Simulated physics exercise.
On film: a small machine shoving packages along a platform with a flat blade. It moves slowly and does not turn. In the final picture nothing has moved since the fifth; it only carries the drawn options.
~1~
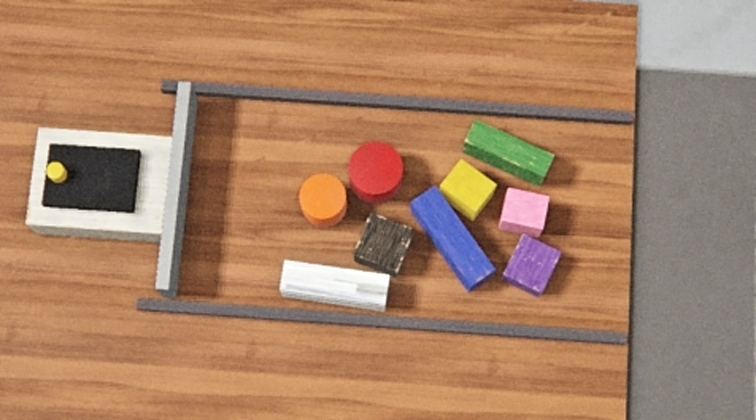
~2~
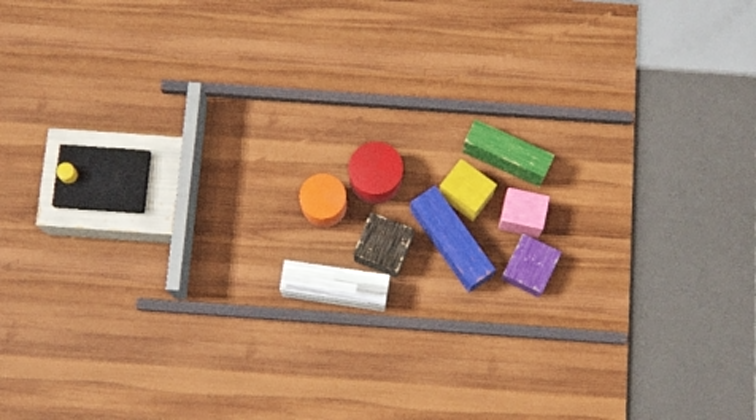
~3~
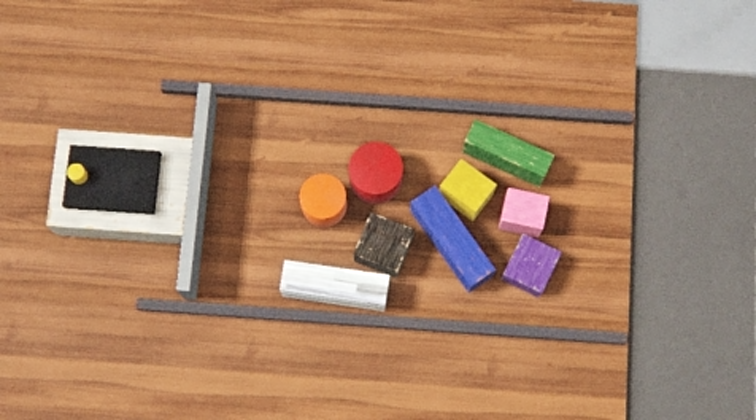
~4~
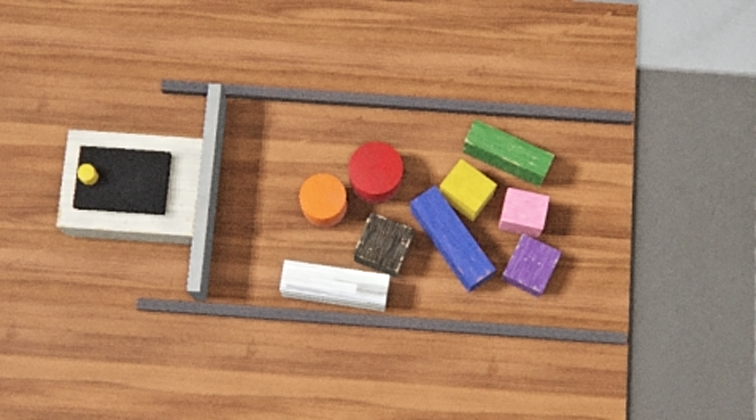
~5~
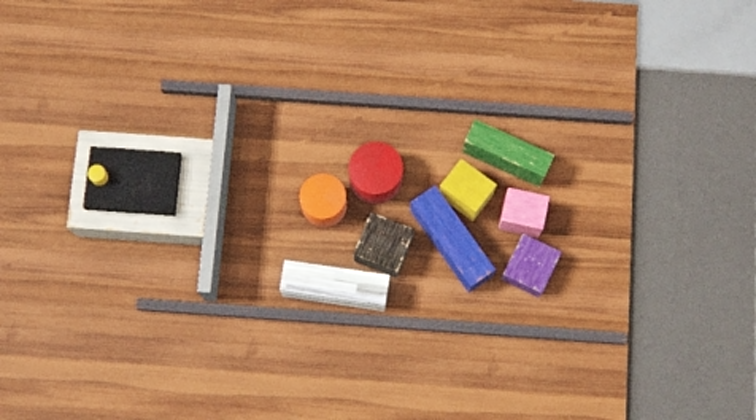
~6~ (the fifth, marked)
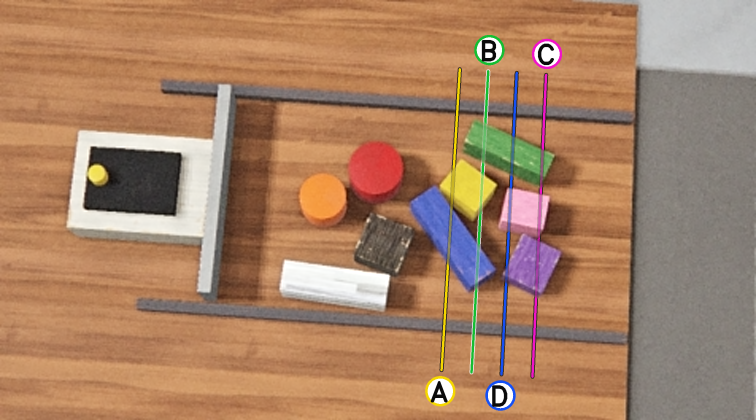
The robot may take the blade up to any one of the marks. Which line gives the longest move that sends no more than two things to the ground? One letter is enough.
Line C.
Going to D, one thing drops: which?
It is the purple crate.
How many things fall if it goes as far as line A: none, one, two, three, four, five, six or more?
By then, none.
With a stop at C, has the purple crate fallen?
Yes.
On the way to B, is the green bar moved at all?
Yes.
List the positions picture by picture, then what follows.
The first picture shows yellow crate (467, 190); orange canister (323, 201); red canister (376, 173).
The second picture shows robot (109, 179); pink crate (524, 213).
The third picture shows robot (119, 180); blue bar (452, 240).
The fourth picture shows robot (130, 180); black crate (384, 246).
The fifth picture shows robot (140, 181); yellow crate (467, 190); orange canister (323, 201); red canister (376, 173).
On the marked copy, A at (451, 216); B at (480, 218); C at (539, 222); D at (509, 220).
Following C. Soon after the start, robot (256, 189); white stick (385, 286); red canister (391, 165).
Later, robot (374, 197); purple crate (594, 260); pink crate (565, 211).
In the end, robot (464, 204); pink crate over the edge; purple crate over the edge; two fallen.
As for the rest, A is within the limit but short; B is within the limit but short; D is within the limit but short.
